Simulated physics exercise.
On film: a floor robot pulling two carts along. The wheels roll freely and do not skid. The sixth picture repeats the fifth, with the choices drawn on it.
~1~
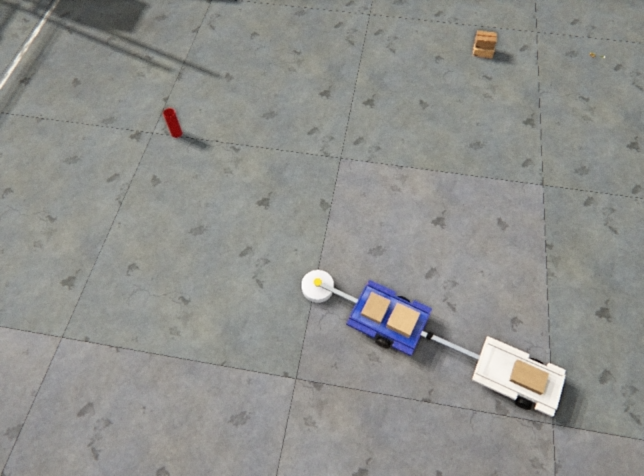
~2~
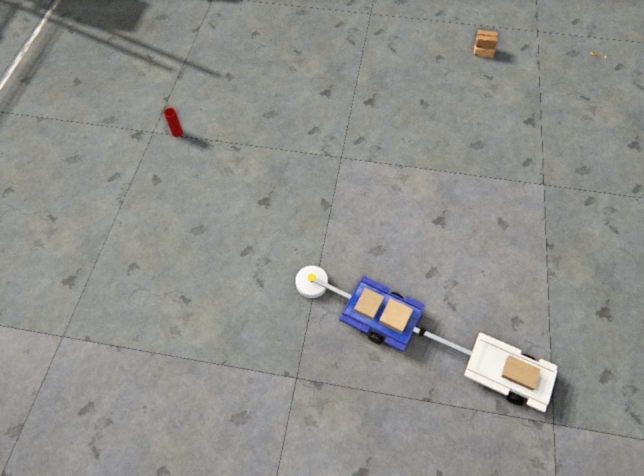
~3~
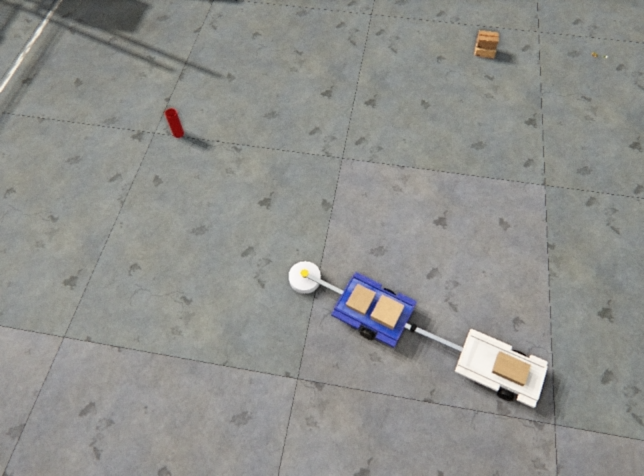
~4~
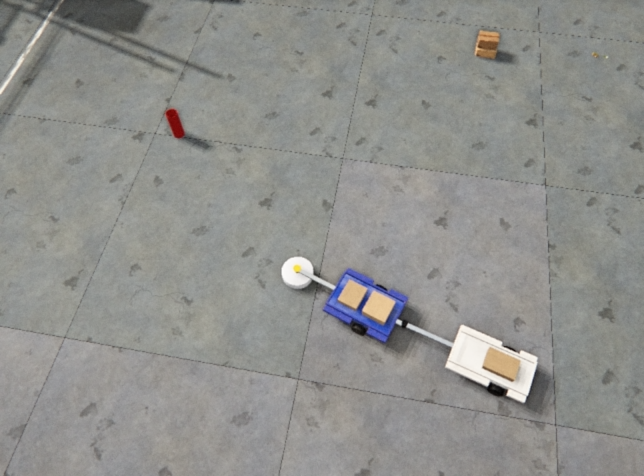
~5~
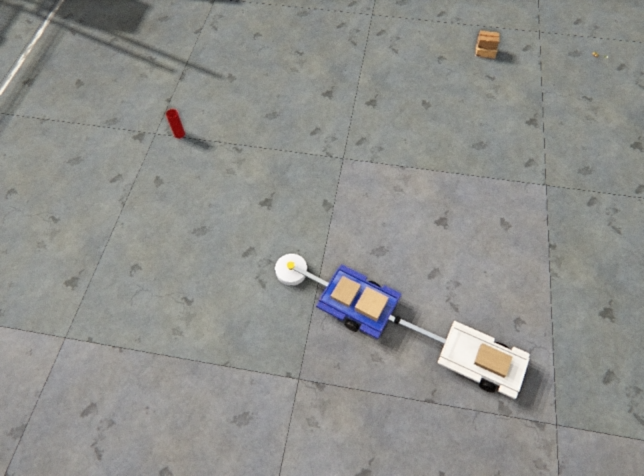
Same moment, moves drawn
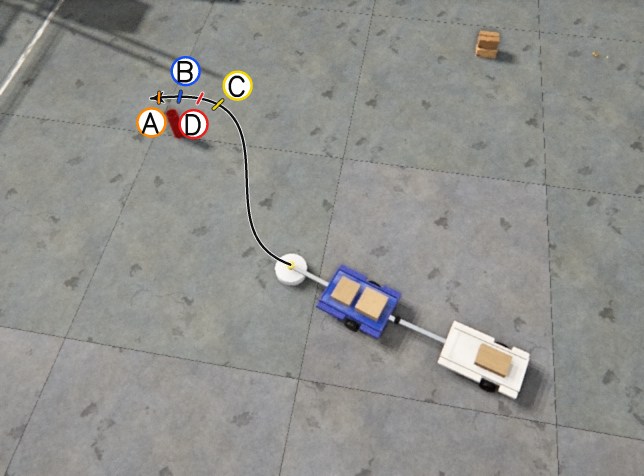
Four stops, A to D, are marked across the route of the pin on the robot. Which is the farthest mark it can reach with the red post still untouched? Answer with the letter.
At B, and not beyond.
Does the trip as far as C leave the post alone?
For that mark, yes.
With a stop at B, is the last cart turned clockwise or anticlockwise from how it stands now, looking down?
For that mark, clockwise.
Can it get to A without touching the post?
No.
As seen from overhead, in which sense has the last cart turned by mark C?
Clockwise.
On the marked copy, A at (159, 98); B at (180, 97); C at (218, 105); D at (200, 98); the route from (291, 265) via (244, 147) to (151, 99).
With B. Early on, robot (248, 198), last cart (384, 312).
Further on, robot (238, 128), last cart (312, 255).
At the end, robot (182, 102), last cart (278, 199); nothing has been touched.
As for the rest, A is too far, the post has been hit; C is safe but short; D is safe but short.
